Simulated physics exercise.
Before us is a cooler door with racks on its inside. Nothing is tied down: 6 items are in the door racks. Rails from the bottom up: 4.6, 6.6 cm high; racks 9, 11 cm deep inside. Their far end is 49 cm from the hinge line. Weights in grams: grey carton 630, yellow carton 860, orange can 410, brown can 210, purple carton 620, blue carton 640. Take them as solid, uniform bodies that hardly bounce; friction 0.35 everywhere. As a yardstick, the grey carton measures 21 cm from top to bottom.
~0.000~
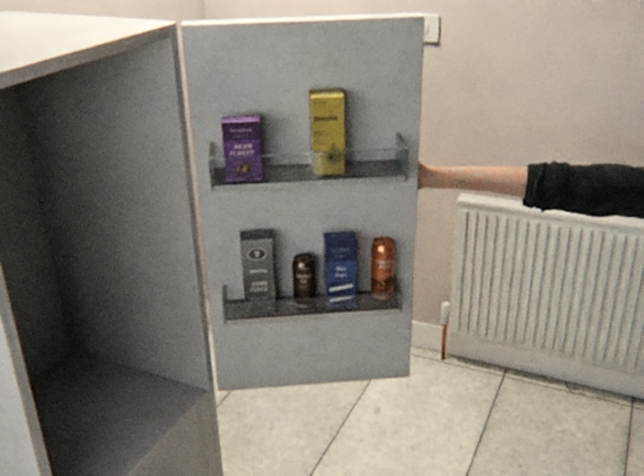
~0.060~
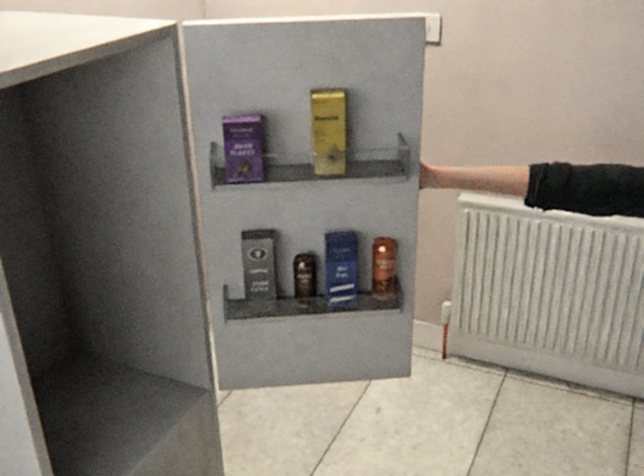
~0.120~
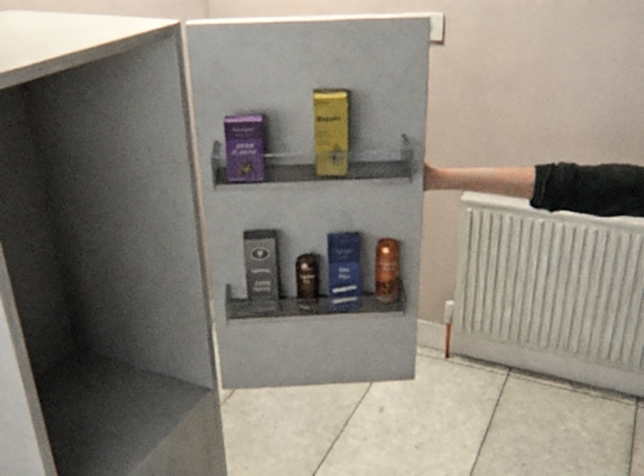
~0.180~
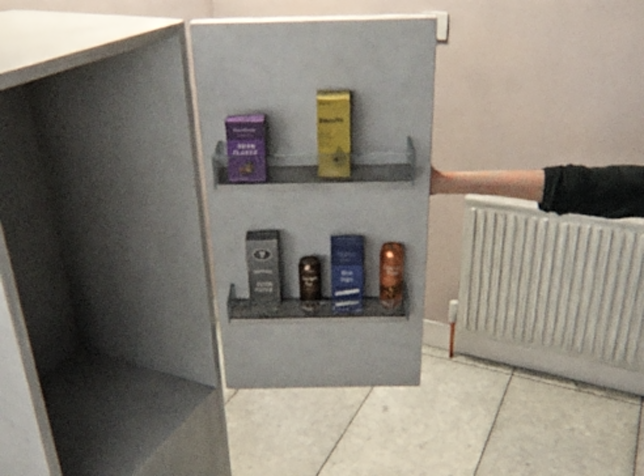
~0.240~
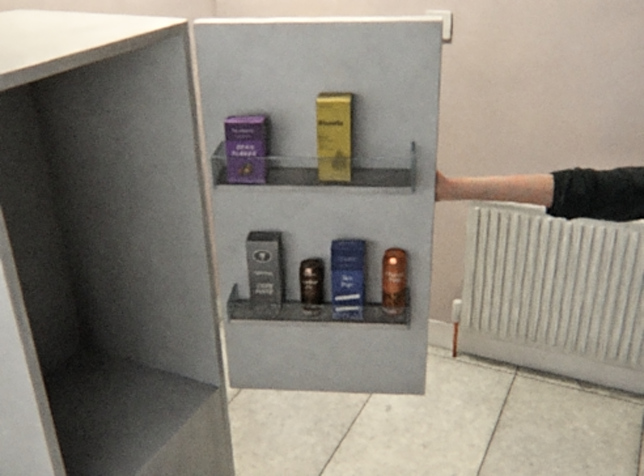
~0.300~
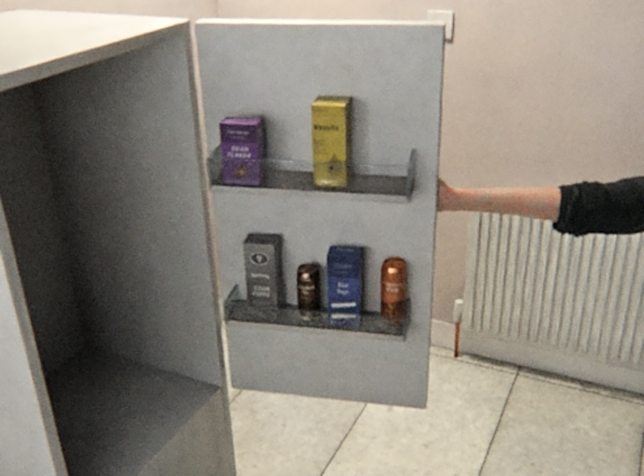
A hand slowly swings a cooler door holding six items slightly toward closed.
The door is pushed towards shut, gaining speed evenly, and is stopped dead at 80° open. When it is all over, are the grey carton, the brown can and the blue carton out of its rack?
The grey carton keeps to its rack; the brown can keeps to its rack; the blue carton jumps its rail.
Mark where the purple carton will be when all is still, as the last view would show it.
Around (218, 157).
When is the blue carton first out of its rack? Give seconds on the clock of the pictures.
At about 0.6 s.
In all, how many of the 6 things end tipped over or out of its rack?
In all, 2.
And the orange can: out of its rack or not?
The orange can finishes out of its rack.
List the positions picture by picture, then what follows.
The first frame shows open by 120°; grey carton (258, 272); brown can (304, 282); blue carton (340, 271).
The second frame shows open by 120°; purple carton (243, 149); yellow carton (328, 132).
The third frame shows open by 118°; orange can (387, 272); purple carton (245, 149).
The fourth frame shows open by 115°; yellow carton (334, 134); orange can (391, 276).
The fifth frame shows open by 110°; purple carton (247, 150); yellow carton (335, 137).
The sixth frame shows open by 104°; grey carton (264, 276); brown can (308, 293); blue carton (345, 287).
By 0.60 s, open by 80°; blue carton tilted 53° near (299, 327); grey carton tilted 6° near (238, 288); brown can tilted 6° near (276, 312).
By 0.90 s, open by 80°; orange can and blue carton now out of its rack; brown can tilted 5° near (276, 312).
By 1.10 s, open by 80°.
When it is over (1.8 s), out of its rack, orange can and blue carton; the other 4 within 5 cm of the start. In the last view, grey carton near (241, 287), brown can near (279, 312).
